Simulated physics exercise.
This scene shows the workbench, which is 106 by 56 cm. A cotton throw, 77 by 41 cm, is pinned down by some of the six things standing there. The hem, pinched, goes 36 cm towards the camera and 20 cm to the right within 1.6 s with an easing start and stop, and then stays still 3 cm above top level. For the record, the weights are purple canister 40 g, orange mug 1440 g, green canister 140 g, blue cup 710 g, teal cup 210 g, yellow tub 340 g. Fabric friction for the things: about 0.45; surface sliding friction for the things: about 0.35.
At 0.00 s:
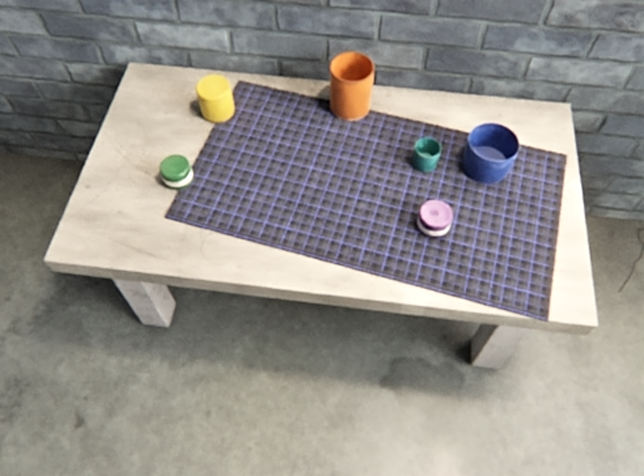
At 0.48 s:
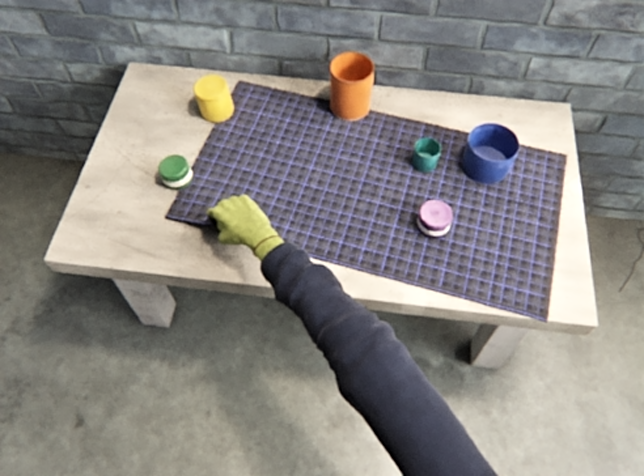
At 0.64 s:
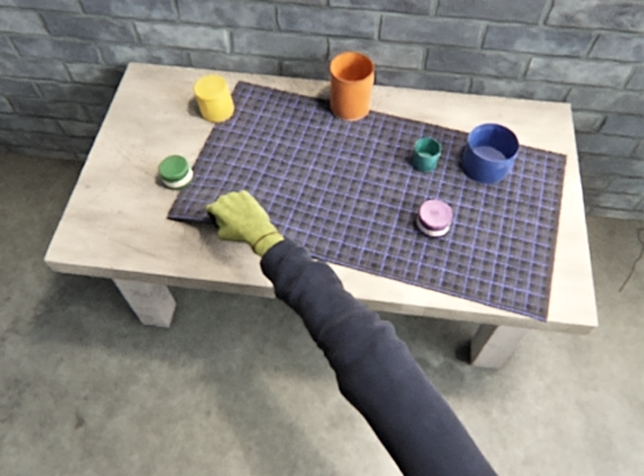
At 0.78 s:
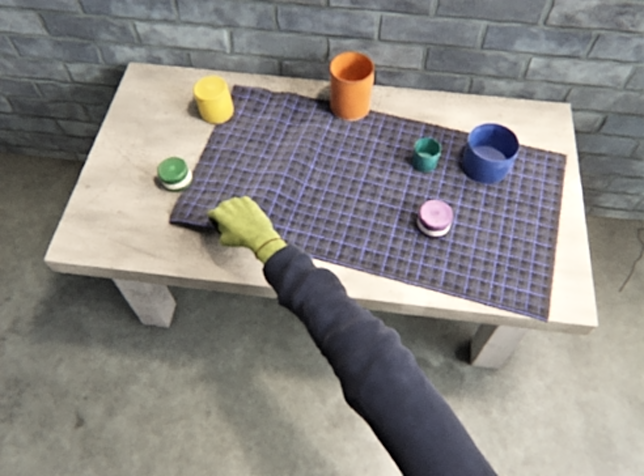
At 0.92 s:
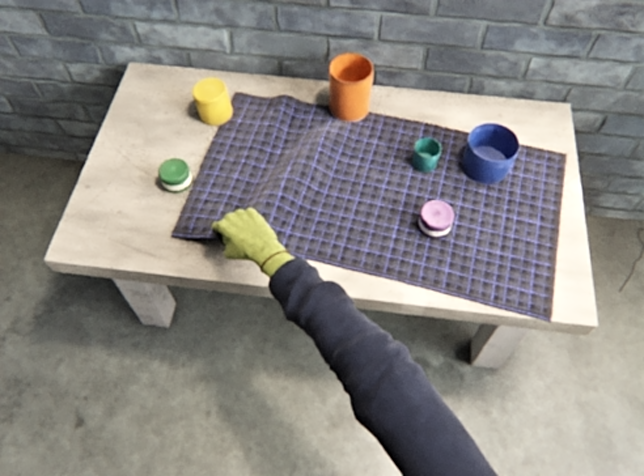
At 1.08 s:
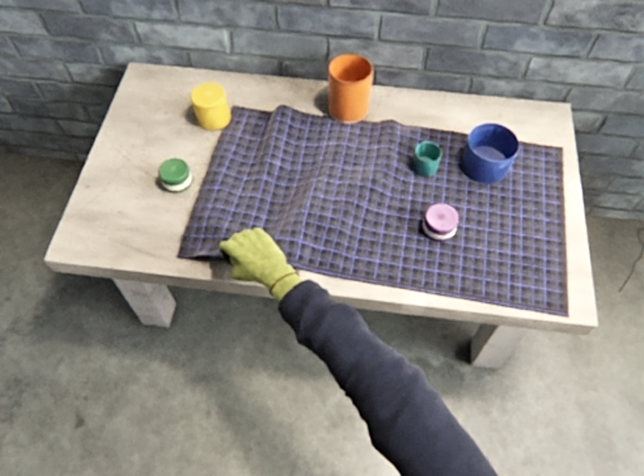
We see a checked cloth on a workbench with mugs, cups and small containers around and on it; a gloved hand grips its near left corner and drags it slightly towards the camera and right, wrinkling the fabric.
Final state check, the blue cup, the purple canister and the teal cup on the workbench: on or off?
The blue cup winds up on. The purple canister winds up on. The teal cup winds up on.
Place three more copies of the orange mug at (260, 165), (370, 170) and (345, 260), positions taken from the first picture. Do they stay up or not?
So it goes: The first one ends up off, the next is still up there, the last ends up off.
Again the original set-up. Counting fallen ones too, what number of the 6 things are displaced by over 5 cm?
3 of them.
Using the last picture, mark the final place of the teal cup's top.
At about (409, 223).
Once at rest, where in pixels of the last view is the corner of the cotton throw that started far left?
Around pixel (194, 248).
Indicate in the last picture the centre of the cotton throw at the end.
(384, 276) or thereabouts.
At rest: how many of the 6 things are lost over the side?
0 in all.
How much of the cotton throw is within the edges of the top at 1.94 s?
I'd estimate close to 70 per cent.
After 1.4 s, 95 % of the cotton throw is still over the top; teal cup 5 cm off its start, purple canister 4 cm off its start, yellow tub 3 cm off its start.
After 1.6 s, 80 % of the cotton throw is still over the top; teal cup 10 cm off its start, purple canister 7 cm off its start, blue cup 4 cm off its start.
After 1.9 s, 70 % of the cotton throw is still over the top; teal cup 16 cm off its start at (413, 209), purple canister 11 cm off its start at (460, 262), blue cup 9 cm off its start at (466, 164).
After 2.2 s, 65 % of the cotton throw is still over the top; teal cup 19 cm off its start, purple canister 14 cm off its start, blue cup 10 cm off its start.
After 3.8 s, 60 % of the cotton throw is still over the top; teal cup 19 cm off its start at (409, 223), purple canister 14 cm off its start at (462, 277), blue cup 11 cm off its start at (461, 170), yellow tub 3 cm off its start at (208, 97).
